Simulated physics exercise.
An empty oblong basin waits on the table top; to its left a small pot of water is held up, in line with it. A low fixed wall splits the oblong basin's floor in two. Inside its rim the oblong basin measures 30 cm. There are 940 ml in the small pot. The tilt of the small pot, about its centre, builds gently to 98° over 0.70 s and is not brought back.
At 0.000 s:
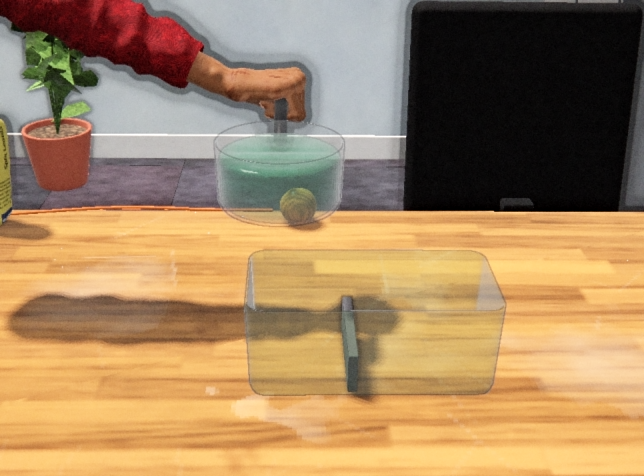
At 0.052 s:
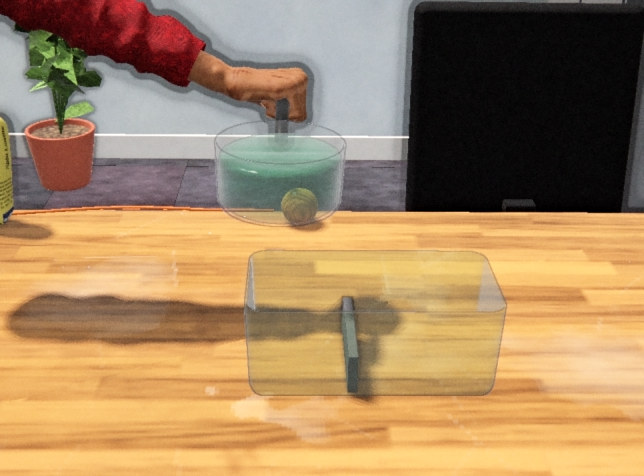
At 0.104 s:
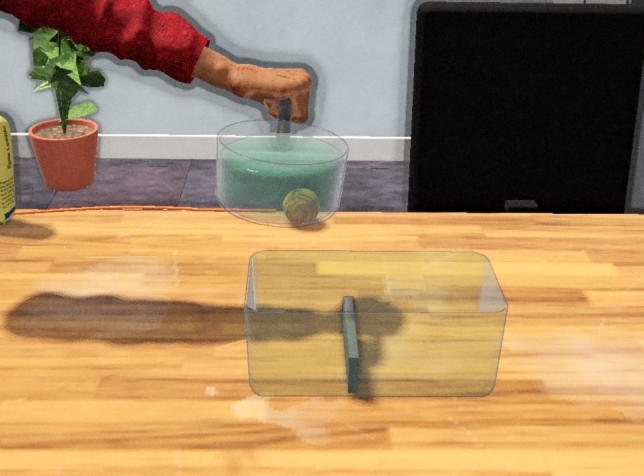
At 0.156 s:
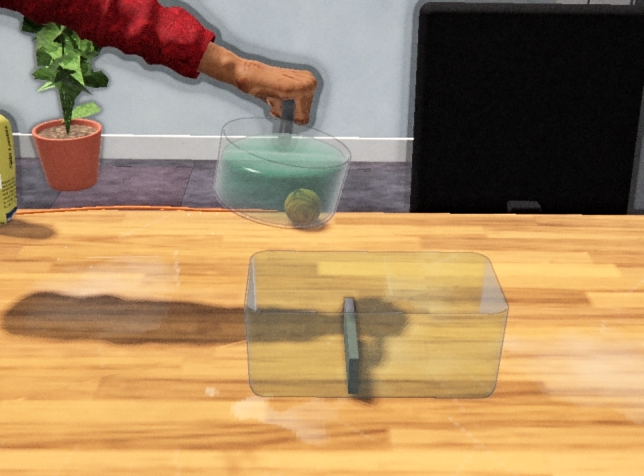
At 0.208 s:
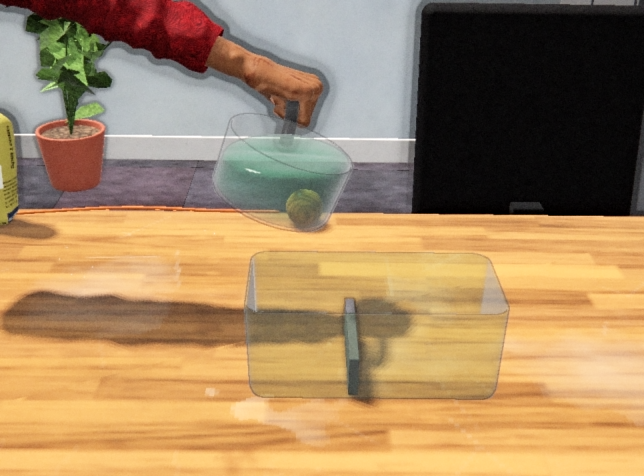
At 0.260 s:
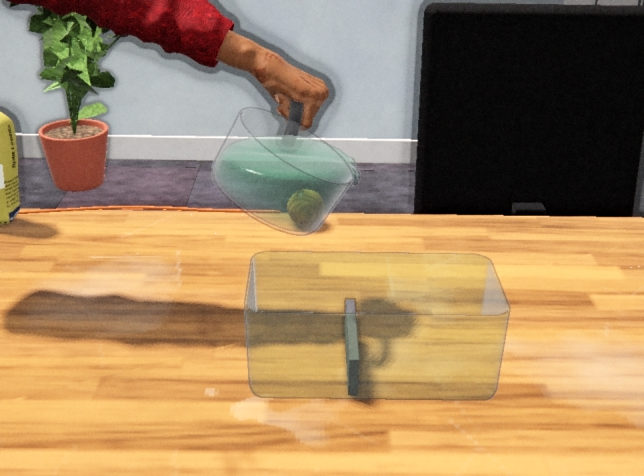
Above a wooden table, a hand gradually tilts a clear pot of water rightward.
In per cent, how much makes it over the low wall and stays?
The far part has some 91 per cent.
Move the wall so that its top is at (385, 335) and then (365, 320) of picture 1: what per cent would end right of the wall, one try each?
First 50, then 75 per cent.
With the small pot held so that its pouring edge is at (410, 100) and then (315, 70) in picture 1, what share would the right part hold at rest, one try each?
In turn about 80 and 80 per cent.
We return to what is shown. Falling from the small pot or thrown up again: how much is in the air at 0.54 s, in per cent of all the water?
About 40 per cent.
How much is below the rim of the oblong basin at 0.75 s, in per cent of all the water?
Some 84 per cent.
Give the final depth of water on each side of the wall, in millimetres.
Some 4 mm on the left and 36 mm on the right.
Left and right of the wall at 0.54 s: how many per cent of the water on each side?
Left about 0, right about 26.
By 0.54 s the tilt is 86° and 35 per cent is still to pour, 0 is left of the wall and 25 right of it.
By 0.75 s the tilt is 98° and 9 per cent is still to pour, 6 is left of the wall and 77 right of it.
By 0.96 s the tilt is 98° and 2 per cent is still to pour, 7 is left of the wall and 88 right of it.
By 1.20 s the tilt is 98° and 0 per cent is still to pour, 8 is left of the wall and 91 right of it.
At rest 9 per cent lies left of the wall, 91 right of it and 1 outside.
